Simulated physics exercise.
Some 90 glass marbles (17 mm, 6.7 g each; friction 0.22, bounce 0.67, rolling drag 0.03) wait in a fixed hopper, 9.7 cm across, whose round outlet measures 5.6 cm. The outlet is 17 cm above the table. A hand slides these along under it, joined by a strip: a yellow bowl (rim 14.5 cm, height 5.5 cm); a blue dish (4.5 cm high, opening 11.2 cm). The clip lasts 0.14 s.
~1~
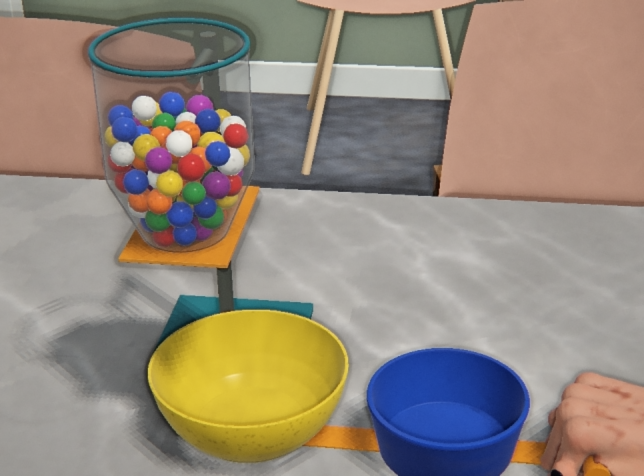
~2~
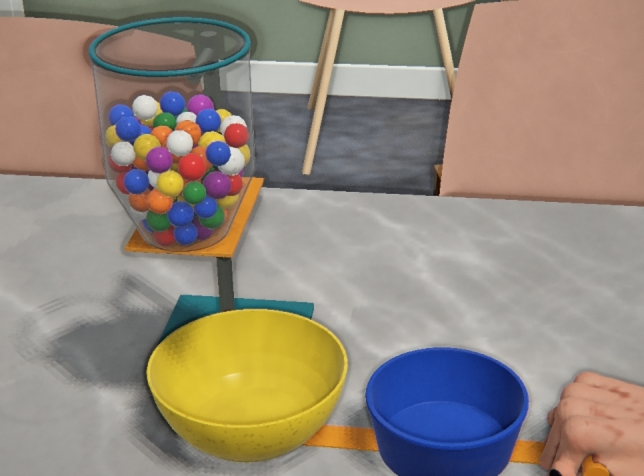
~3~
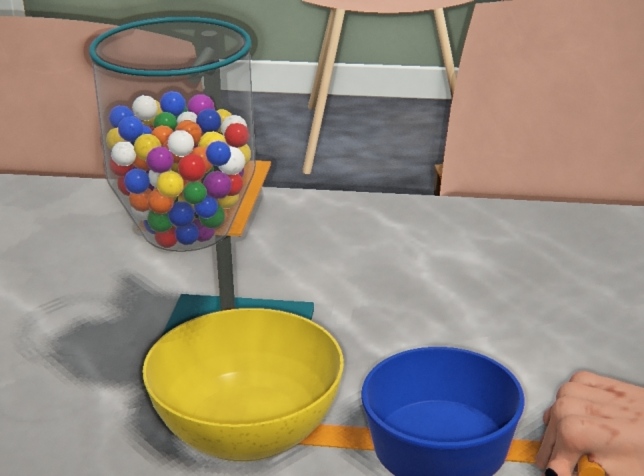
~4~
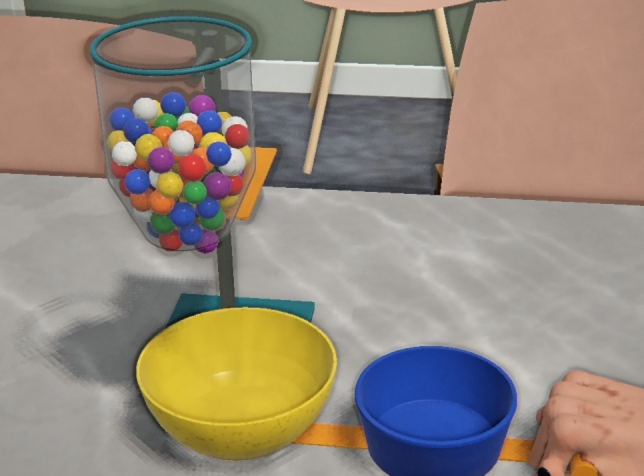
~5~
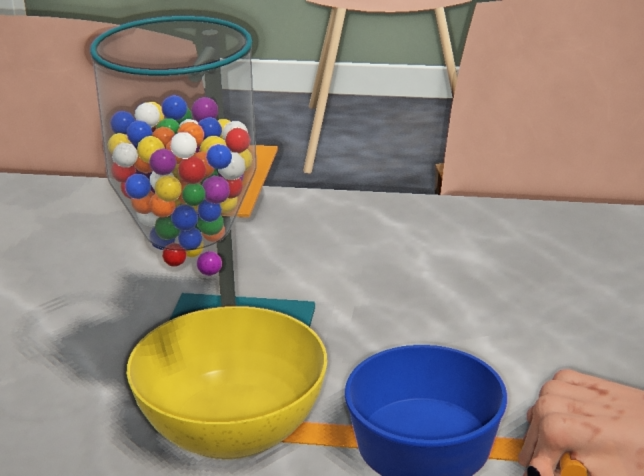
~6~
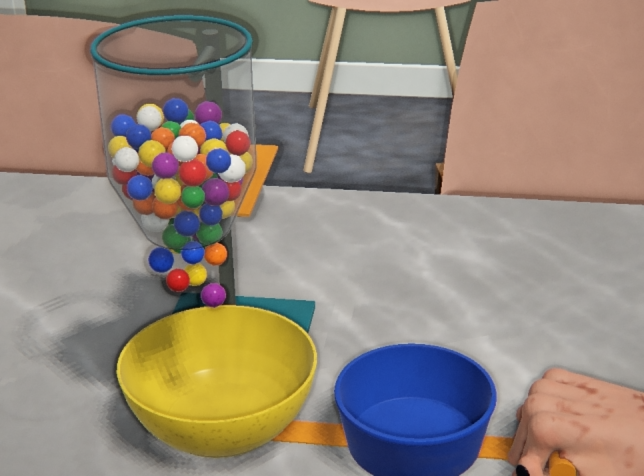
A hand sliding a joined yellow bowl and blue dish slightly left as colourful marbles begin dropping from a clear container above.
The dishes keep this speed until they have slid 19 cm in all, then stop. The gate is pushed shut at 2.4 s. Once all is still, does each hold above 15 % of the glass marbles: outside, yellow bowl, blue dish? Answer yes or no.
Outside: No, yellow bowl: Yes, blue dish: Yes.
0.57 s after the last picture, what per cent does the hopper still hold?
Some 10 per cent of the load.
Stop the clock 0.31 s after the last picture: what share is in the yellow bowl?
Some 40 per cent.
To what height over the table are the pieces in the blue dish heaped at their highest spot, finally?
Roughly 4.0 cm.
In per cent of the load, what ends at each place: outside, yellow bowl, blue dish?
Outside 5; yellow bowl 45; blue dish 50.
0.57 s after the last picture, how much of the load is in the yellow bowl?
About 45 per cent by then.
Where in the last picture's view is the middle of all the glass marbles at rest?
At about (147, 395).
Then, 0.31 s after the last picture, hopper 45 %, yellow bowl 40 %, in the air 15 %; middle of all pieces on or above the table near (156, 290).
Then, 0.57 s after the last picture, blue dish 25 %, hopper 10 %, yellow bowl 45 %, outside 5 %, in the air 10 %; middle of all pieces on or above the table near (121, 350).
Then, 0.81 s after the last picture, blue dish 50 %, yellow bowl 45 %, outside 5 %; middle of all pieces on or above the table near (108, 391).
Then, 1.03 s after the last picture, blue dish 50 %, yellow bowl 45 %, outside 5 %; middle of all pieces on or above the table near (109, 393).
In the end, blue dish 50 %, hopper 0 %, yellow bowl 45 %, outside 5 %.
